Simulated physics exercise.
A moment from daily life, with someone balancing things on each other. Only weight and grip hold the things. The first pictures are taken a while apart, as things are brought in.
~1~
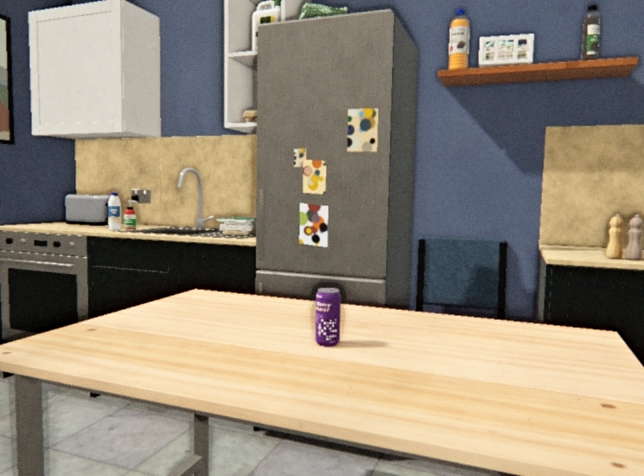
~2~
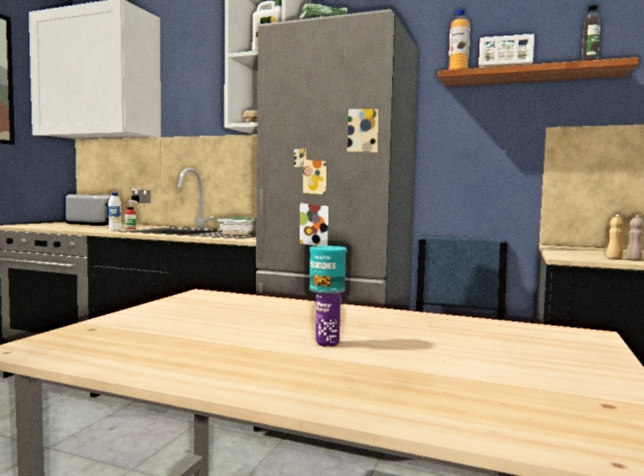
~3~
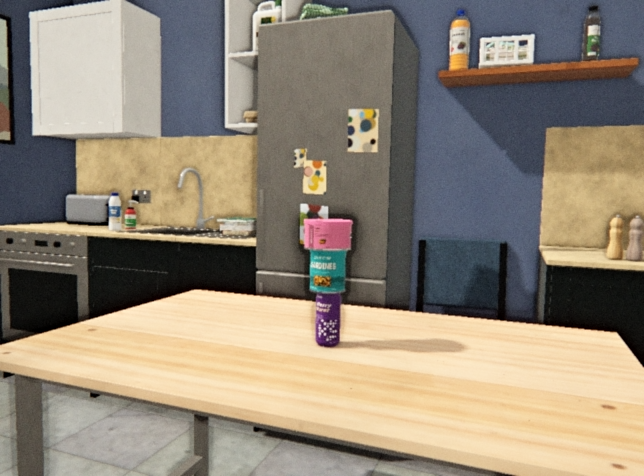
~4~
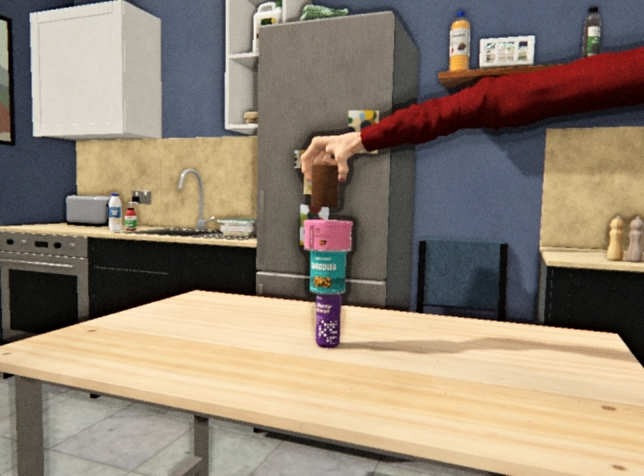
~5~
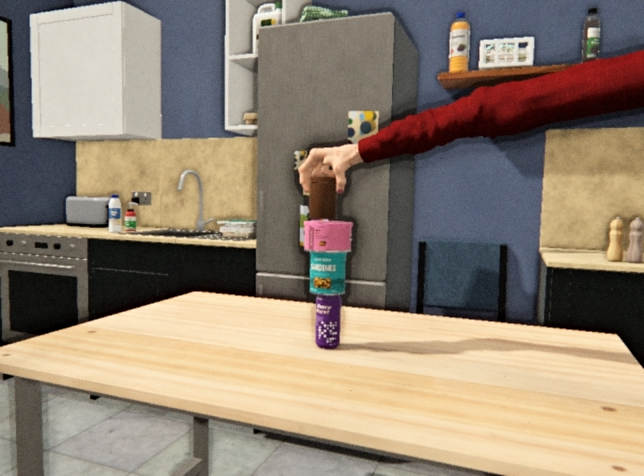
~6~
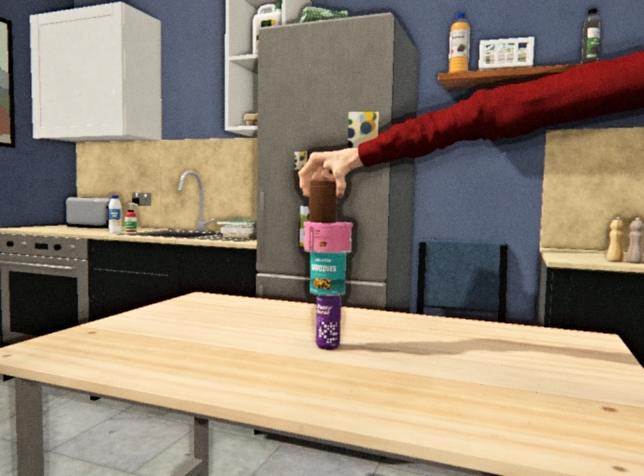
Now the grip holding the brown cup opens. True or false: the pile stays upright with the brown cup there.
True.
Then, 0.90 s after the last picture, nothing has stirred.
Then, 2.00 s after the last picture, brown cup resting near (323, 202).
At rest, all 4 in place. Seen from the same camera at the end, brown cup near (323, 202). The pile stays up.
